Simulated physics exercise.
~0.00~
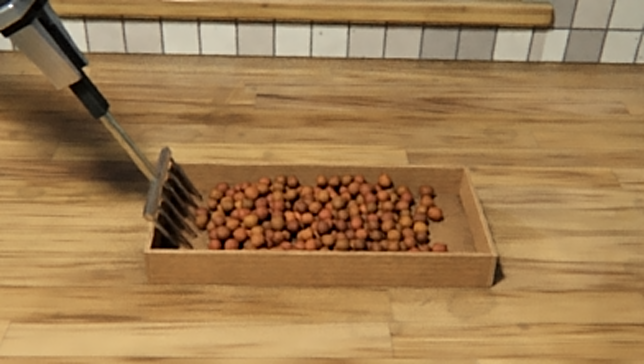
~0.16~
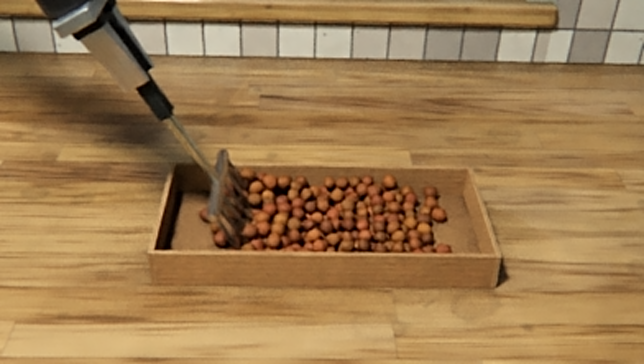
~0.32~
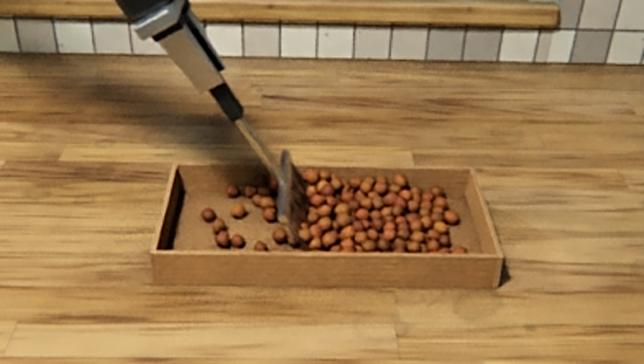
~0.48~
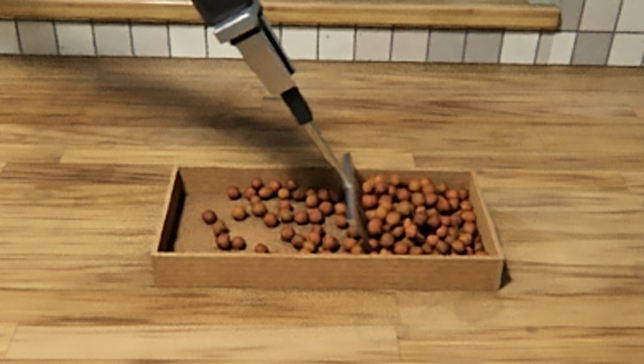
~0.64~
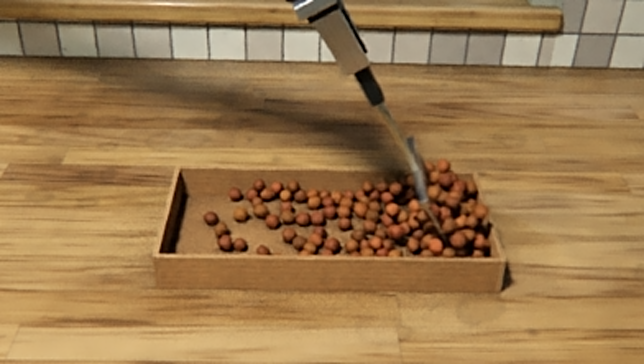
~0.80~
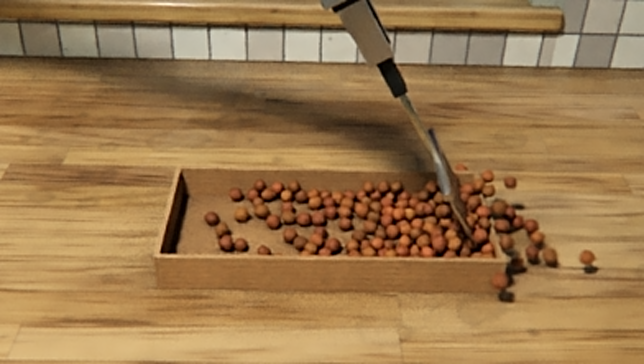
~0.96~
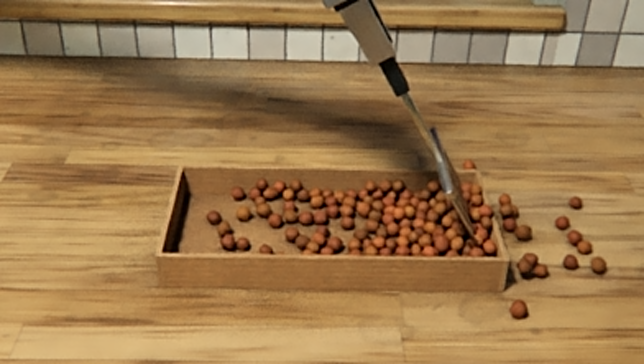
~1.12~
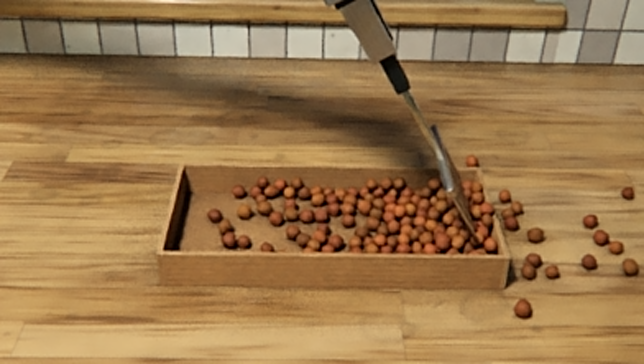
On a wooden counter, a robot arm rakes hazelnuts rightward through a tray, spilling some over the end.
